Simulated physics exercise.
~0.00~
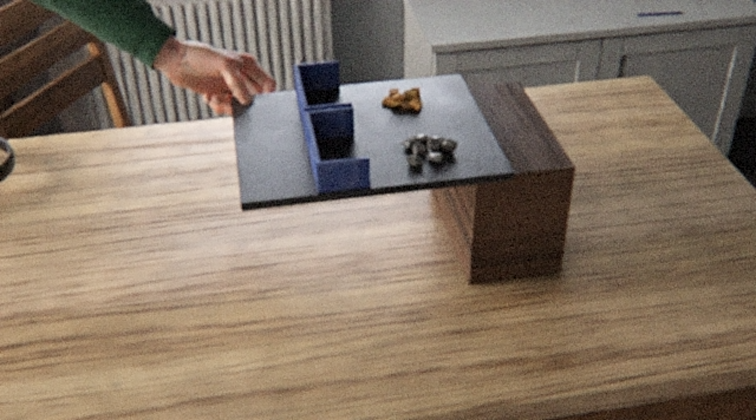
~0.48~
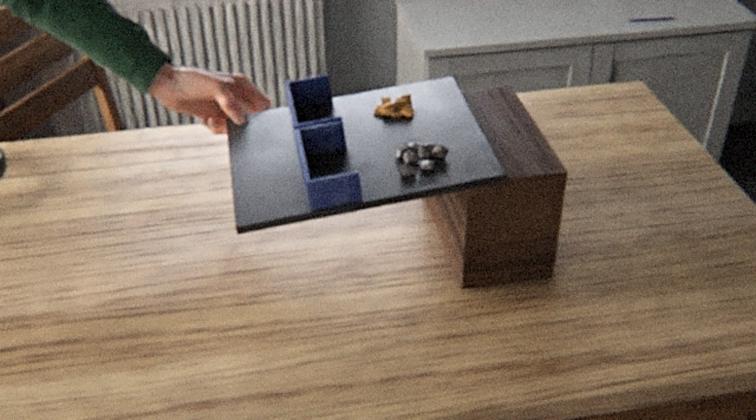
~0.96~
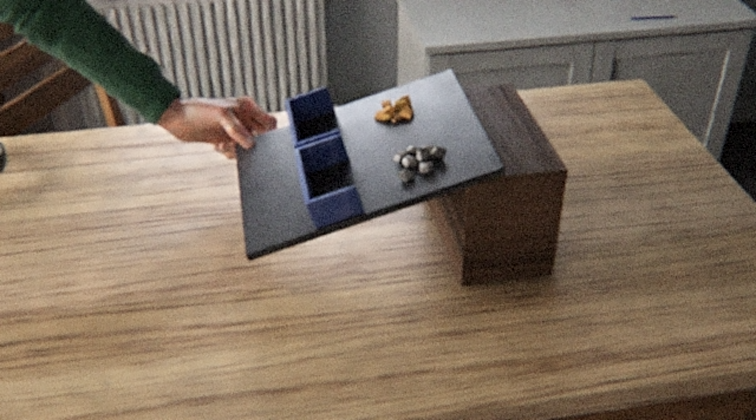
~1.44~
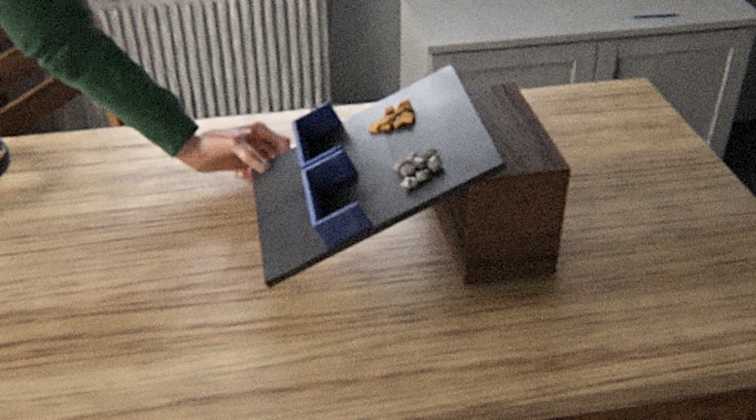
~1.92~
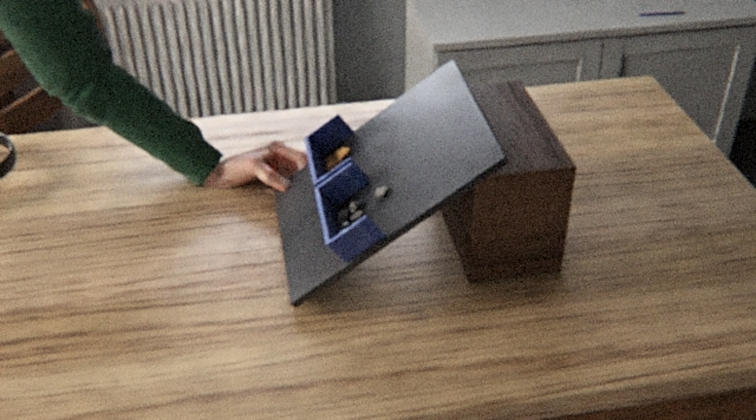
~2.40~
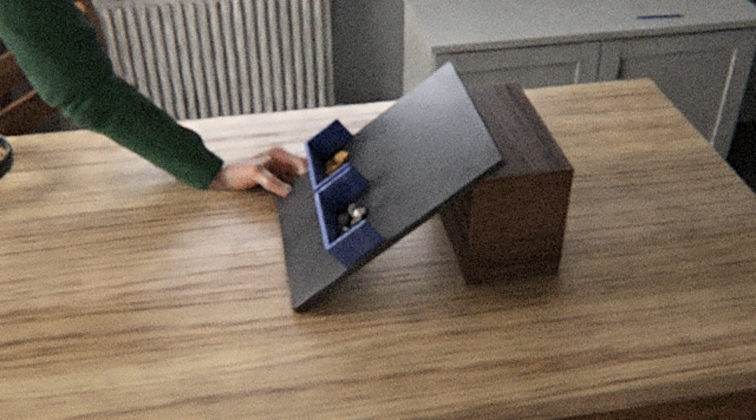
A hand slowly lowered the free left end of a dark board propped on a wooden block, and as the slope steepened, the grey pebbles and orange-brown pieces slid down and ended up gathered against the blue barriers.
